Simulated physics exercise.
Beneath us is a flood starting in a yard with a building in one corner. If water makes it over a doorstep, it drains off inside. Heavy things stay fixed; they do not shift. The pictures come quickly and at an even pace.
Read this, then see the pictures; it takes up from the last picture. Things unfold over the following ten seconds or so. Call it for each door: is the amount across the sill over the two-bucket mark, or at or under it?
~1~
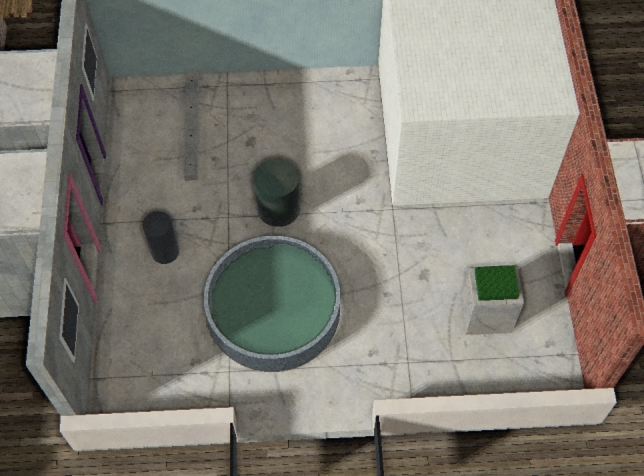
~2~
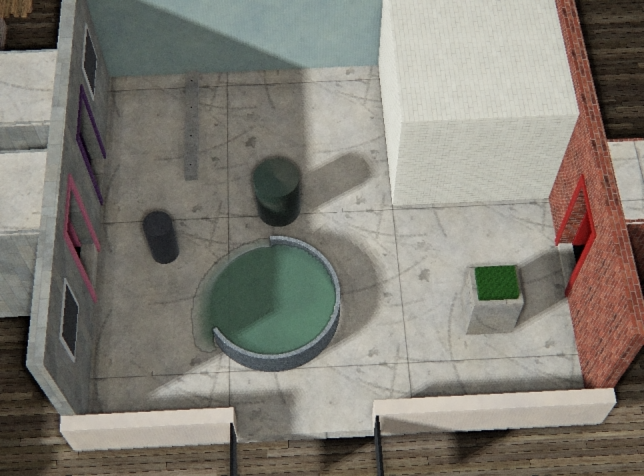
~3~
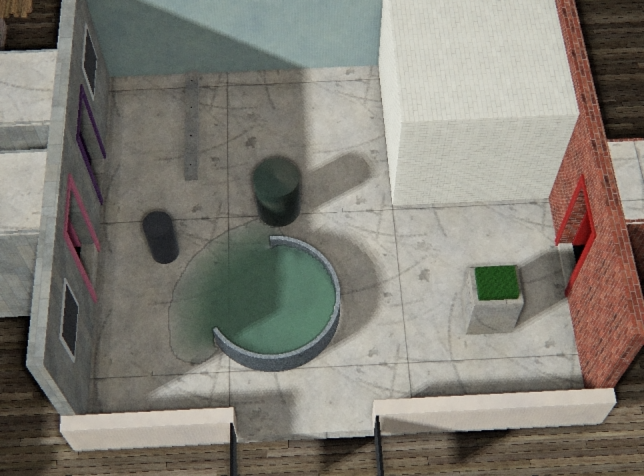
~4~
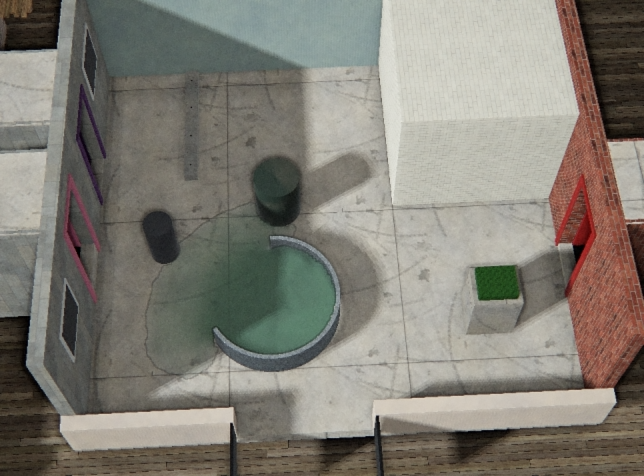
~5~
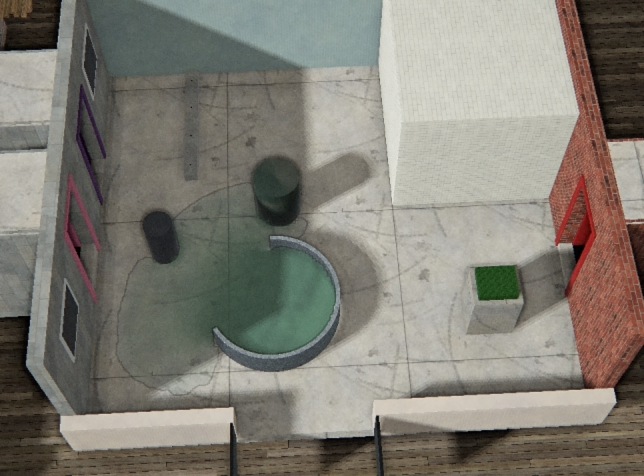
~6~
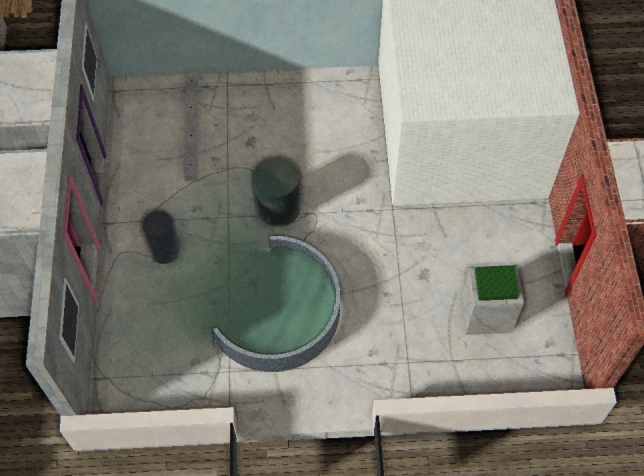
My call: The red door at or under the mark, the purple door over the mark, the pink door at or under the mark.
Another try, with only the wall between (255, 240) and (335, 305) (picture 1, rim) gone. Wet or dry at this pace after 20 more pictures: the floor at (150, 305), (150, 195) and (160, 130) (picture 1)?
Taking each in turn, they come out kept dry, watered, kept dry.
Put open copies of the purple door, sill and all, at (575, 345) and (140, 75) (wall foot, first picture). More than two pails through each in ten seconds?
In order: Falls short; overshoots.
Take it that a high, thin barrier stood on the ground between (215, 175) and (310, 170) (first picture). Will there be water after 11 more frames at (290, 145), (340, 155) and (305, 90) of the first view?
Reading them off in sequence: Spared, spared, spared.
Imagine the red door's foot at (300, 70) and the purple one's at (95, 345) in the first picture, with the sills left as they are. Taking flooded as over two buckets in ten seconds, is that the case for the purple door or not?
Looking at it, the purple one rises beyond that level.
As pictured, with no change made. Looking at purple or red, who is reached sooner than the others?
The door marked purple.
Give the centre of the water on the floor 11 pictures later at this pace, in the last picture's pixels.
About (192, 267) in the last view.
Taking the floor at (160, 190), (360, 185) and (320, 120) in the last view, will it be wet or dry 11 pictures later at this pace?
Lab note, in the order given: Wet through, unwetted, unwetted.
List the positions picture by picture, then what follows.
Still water in the pool at (272, 297), in the first frame.
Water pours out at (219, 280) and has run to (210, 349), in the second frame.
The front is at (270, 226), out from the gap at (219, 282), in the third frame.
The front is at (170, 367), out from the gap at (219, 282), in the fourth frame.
The front is at (141, 375), out from the gap at (219, 282), in the fifth frame.
Water pours out at (219, 282) and has run to (99, 357), in the sixth frame.
A moment on, water covers 25 % of the floor; the red door not reached, the purple door wet at the sill, nothing in, the pink door wet at the sill, nothing in.
Next, water covers 35 % of the floor; the red door not reached, the purple door under two buckets in, the pink door wet at the sill, nothing in.
Then, water covers 45 % of the floor; the red door not reached, the purple door over two buckets in, the pink door wet at the sill, nothing in.
Later, water covers 60 % of the floor; the red door not reached, the purple door over two buckets in, the pink door wet at the sill, nothing in.
In the end, water covers 80 % of the floor; the red door not reached, the purple door far over two buckets in, the pink door wet at the sill, nothing in.
